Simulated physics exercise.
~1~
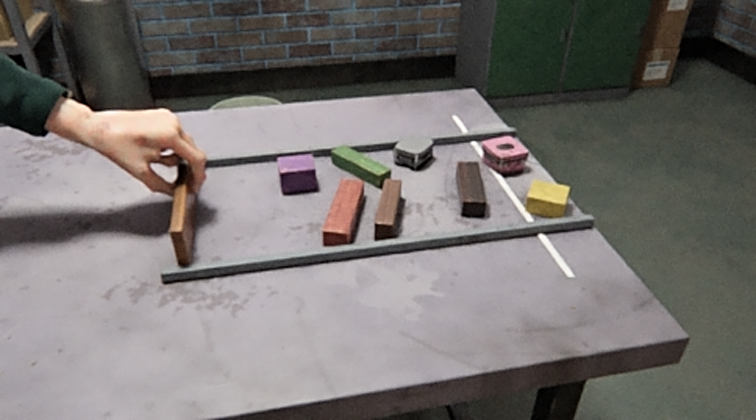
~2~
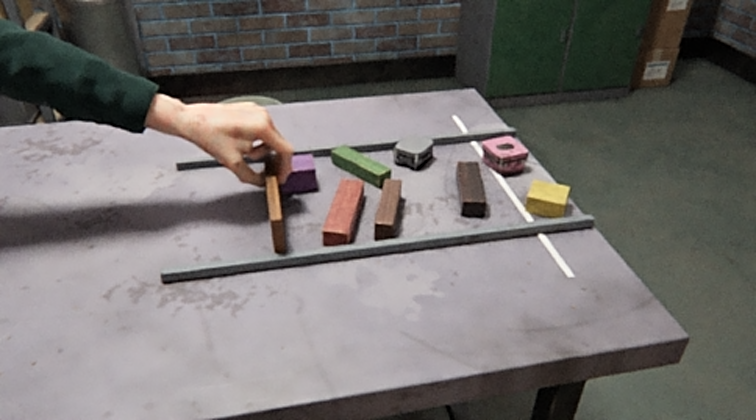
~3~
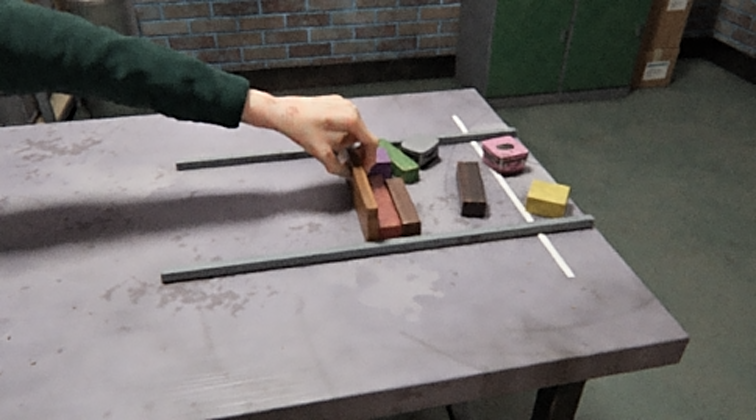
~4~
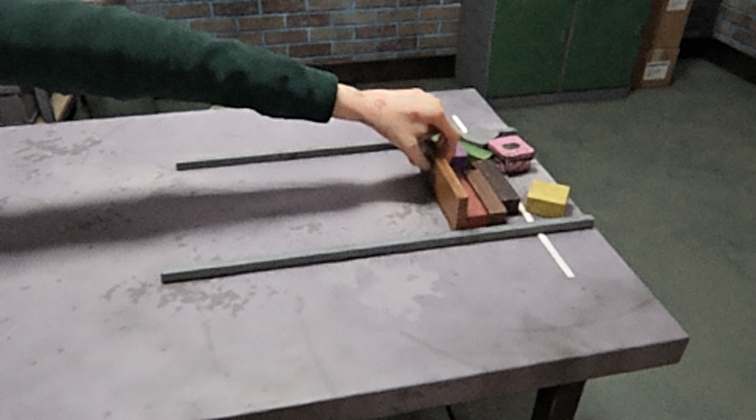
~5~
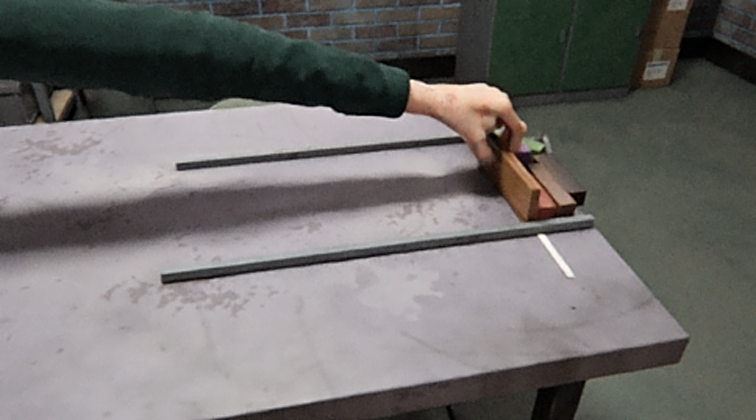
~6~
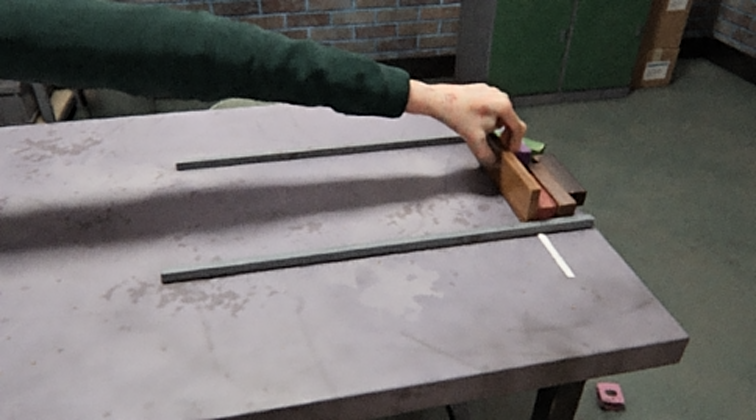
On a grey table, a hand slides a board right, pushing several blocks off the end.
